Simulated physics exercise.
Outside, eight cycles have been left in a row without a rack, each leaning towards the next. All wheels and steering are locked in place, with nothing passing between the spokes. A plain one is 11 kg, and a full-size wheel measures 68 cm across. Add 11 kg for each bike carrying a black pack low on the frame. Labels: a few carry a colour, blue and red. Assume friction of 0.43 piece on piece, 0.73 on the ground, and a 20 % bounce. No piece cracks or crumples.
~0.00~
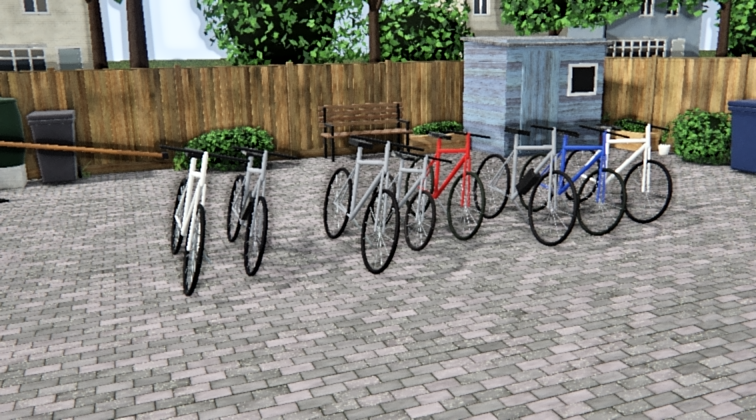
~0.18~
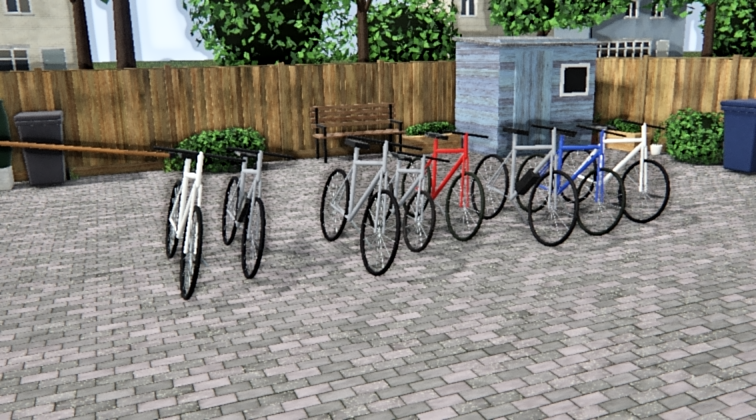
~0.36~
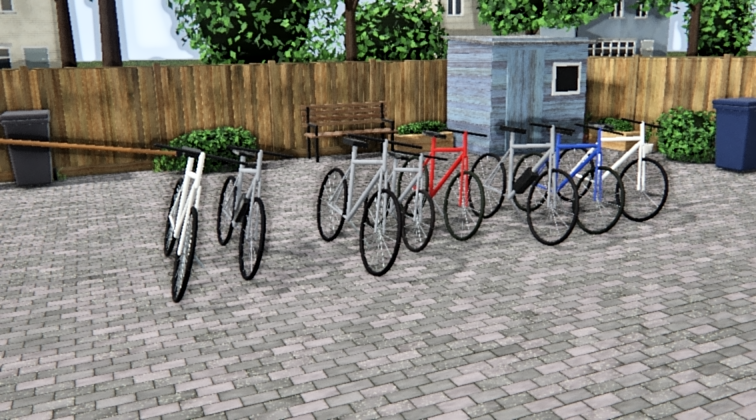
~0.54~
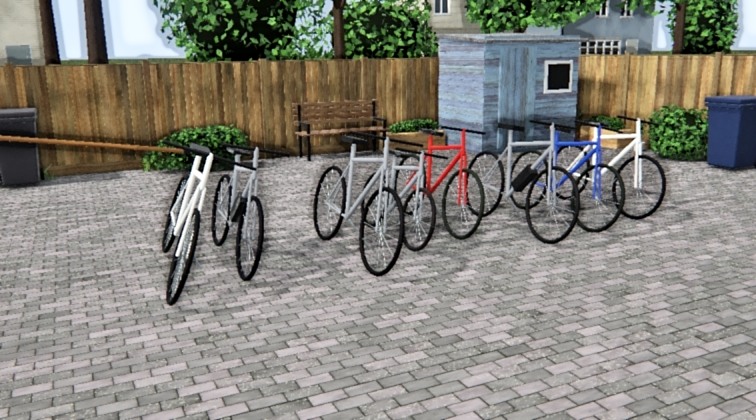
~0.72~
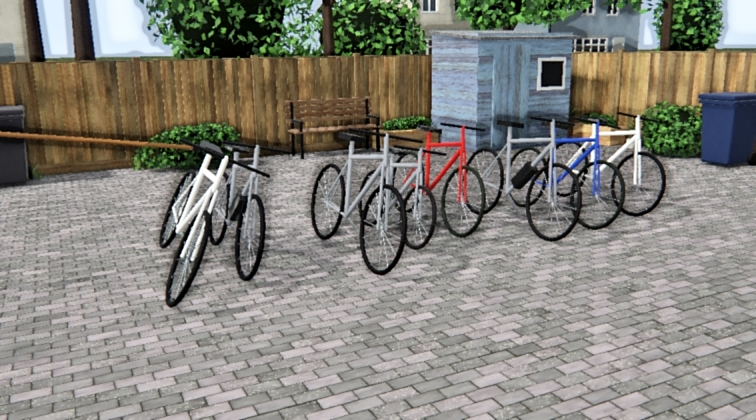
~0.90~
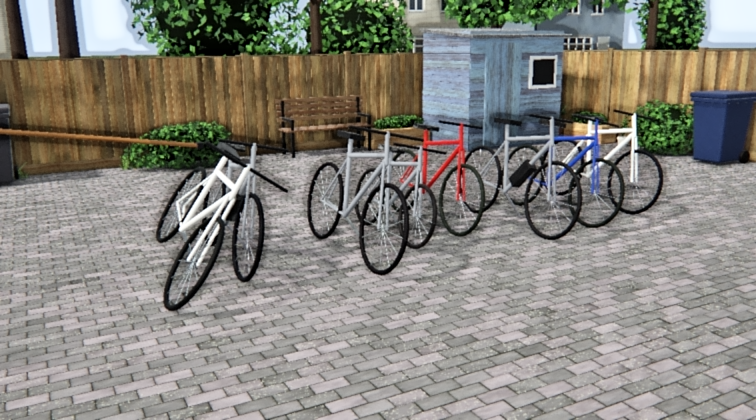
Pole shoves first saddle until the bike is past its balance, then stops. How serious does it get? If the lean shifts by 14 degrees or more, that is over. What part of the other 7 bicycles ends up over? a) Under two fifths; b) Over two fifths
Answer: B.
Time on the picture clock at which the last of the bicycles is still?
At roughly 3.0 s.
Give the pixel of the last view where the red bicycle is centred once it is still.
Resting position, last image: About (467, 175).
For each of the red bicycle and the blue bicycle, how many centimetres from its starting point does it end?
Distance from start in cm - red 40, blue 0.
After 1.54 s, 1 of the 7 other bicycles over.
After 2.04 s, 2 of the 7 other bicycles over.
After 2.64 s, 4 of the 7 other bicycles over; red bicycle leaning 41°.
At rest (3.3 s), 4 of the 7 other bicycles over; red bicycle leaning 49°; blue bicycle unmoved. That is 57 per cent. Three left standing. As the last picture would show them, middles, red bicycle near (467, 176), blue bicycle near (560, 165).
